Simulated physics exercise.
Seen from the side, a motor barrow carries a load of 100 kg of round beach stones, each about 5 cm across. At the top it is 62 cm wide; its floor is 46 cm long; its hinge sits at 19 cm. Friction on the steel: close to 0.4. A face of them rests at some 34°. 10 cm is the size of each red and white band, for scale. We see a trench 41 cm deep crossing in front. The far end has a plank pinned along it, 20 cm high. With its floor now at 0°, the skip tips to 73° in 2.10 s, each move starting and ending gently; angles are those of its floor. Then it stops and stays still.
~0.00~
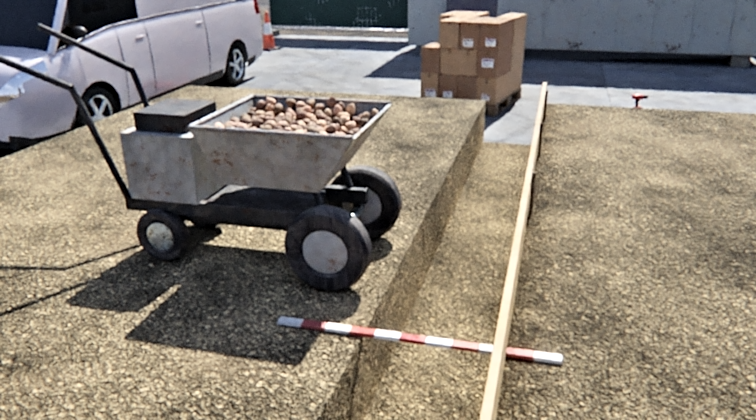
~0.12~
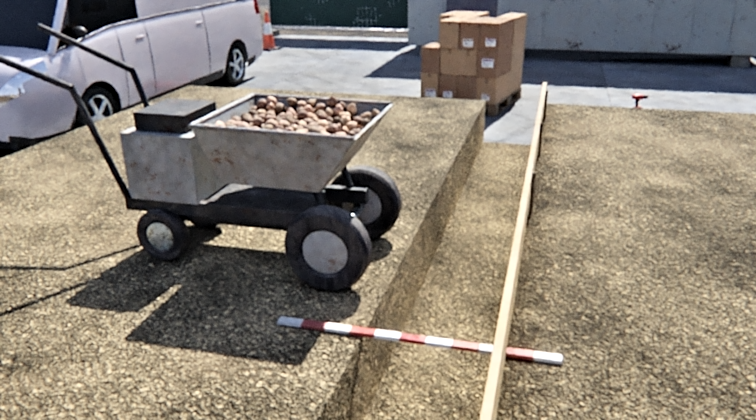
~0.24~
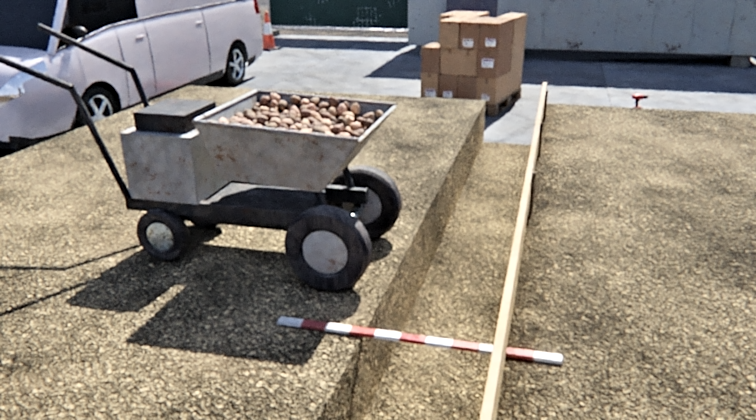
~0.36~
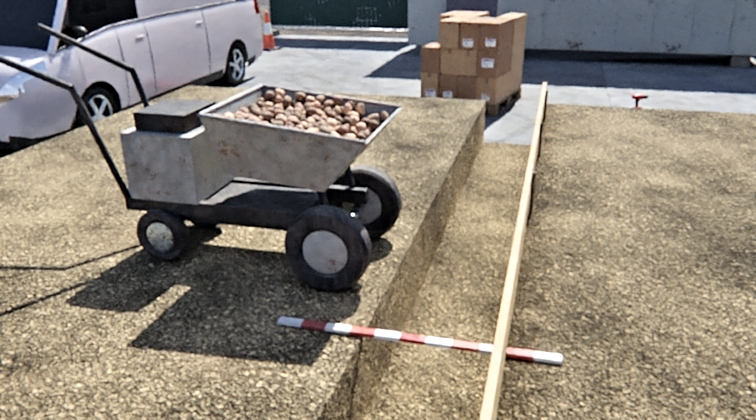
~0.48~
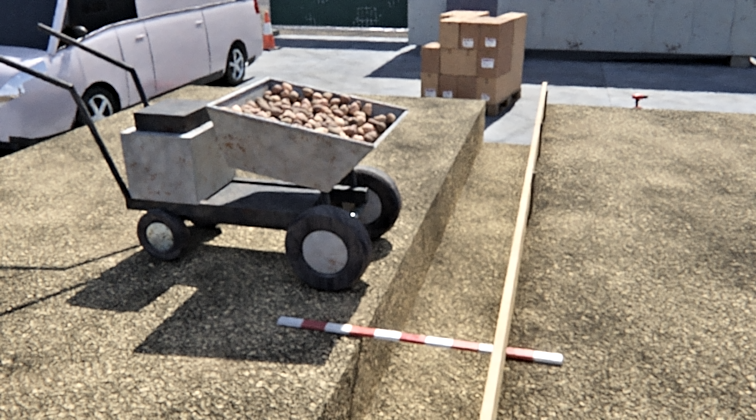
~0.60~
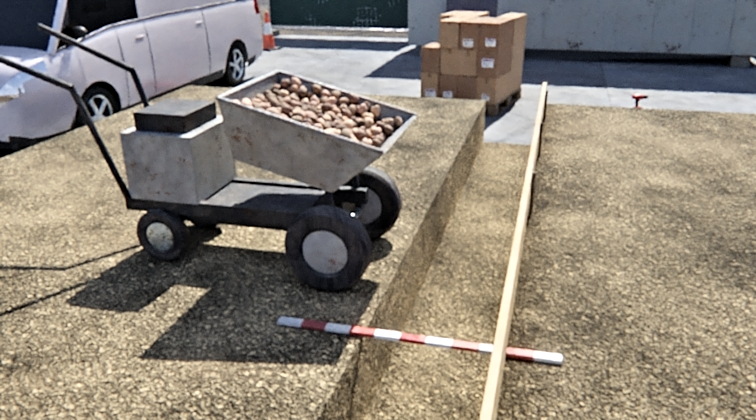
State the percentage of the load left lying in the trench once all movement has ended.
The share left there is about 100 per cent.
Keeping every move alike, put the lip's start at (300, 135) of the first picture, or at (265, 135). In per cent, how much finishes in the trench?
Close to 100 percent in the first case, 100 percent in the second.
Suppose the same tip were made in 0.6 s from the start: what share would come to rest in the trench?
It would come to roughly 80 per cent.
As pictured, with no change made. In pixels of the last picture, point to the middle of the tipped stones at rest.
The tipped stones centre close to (468, 339).
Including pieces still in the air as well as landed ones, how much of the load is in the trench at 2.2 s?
65 per cent, give or take.
After 1.6 s the floor is at 62°; 95 % in the skip, 5 % in the trench; the foremost stones are at (484, 265).
After 2.2 s the floor is at 73°; 35 % in the skip, 65 % in the trench; the foremost stones are at (511, 323).
After 2.5 s the floor is at 73°; 13 % in the skip, 87 % in the trench; the foremost stones are at (512, 336).
After 4.5 s the floor is at 73°; 0 % in the skip, 100 % in the trench; the foremost stones are at (513, 329).
